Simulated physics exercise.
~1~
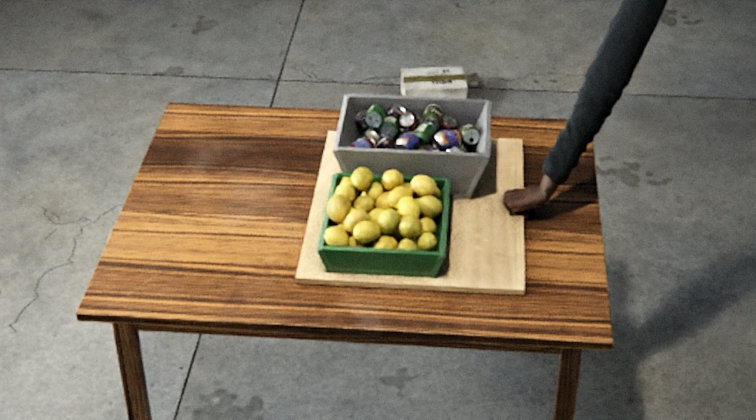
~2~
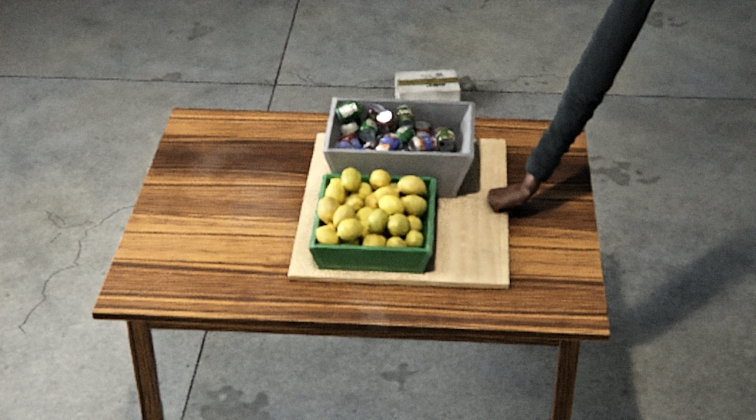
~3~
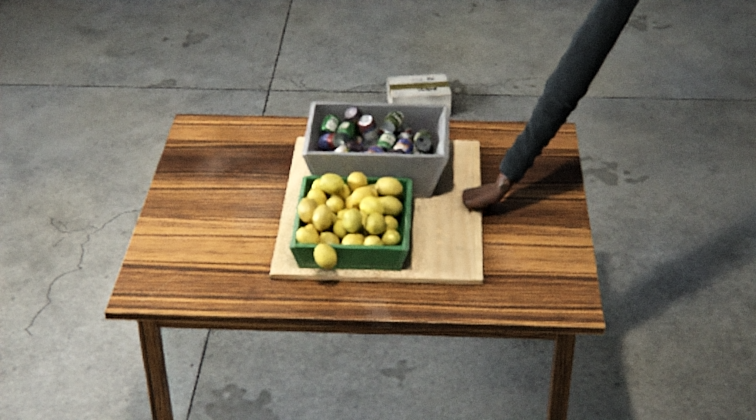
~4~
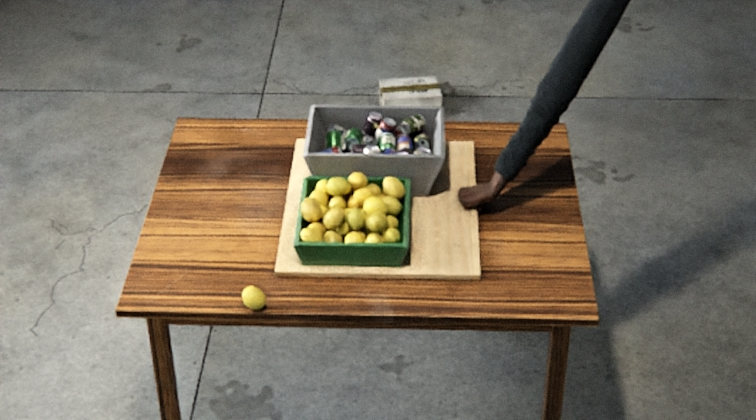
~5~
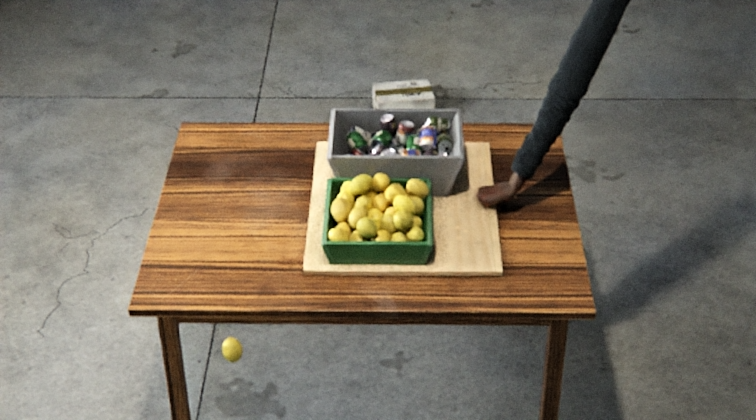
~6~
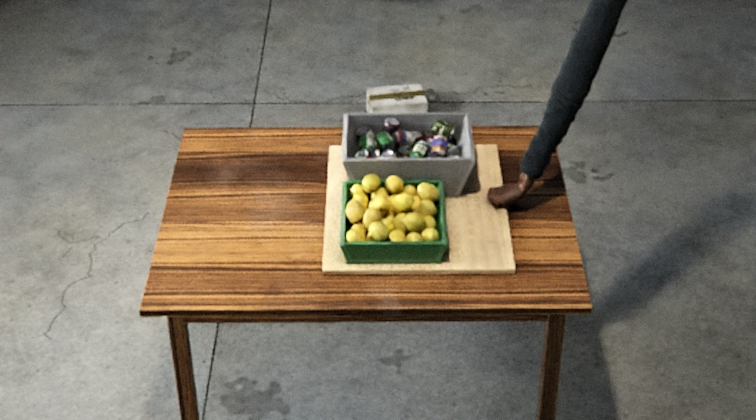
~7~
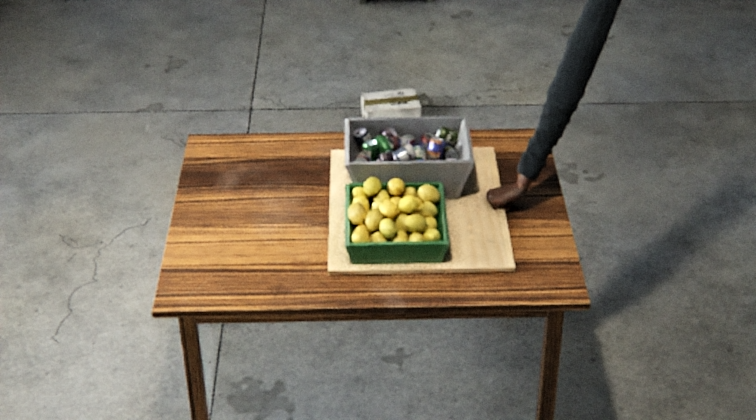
On a wooden table, a hand slides a board left and right, and one lemon falls off.
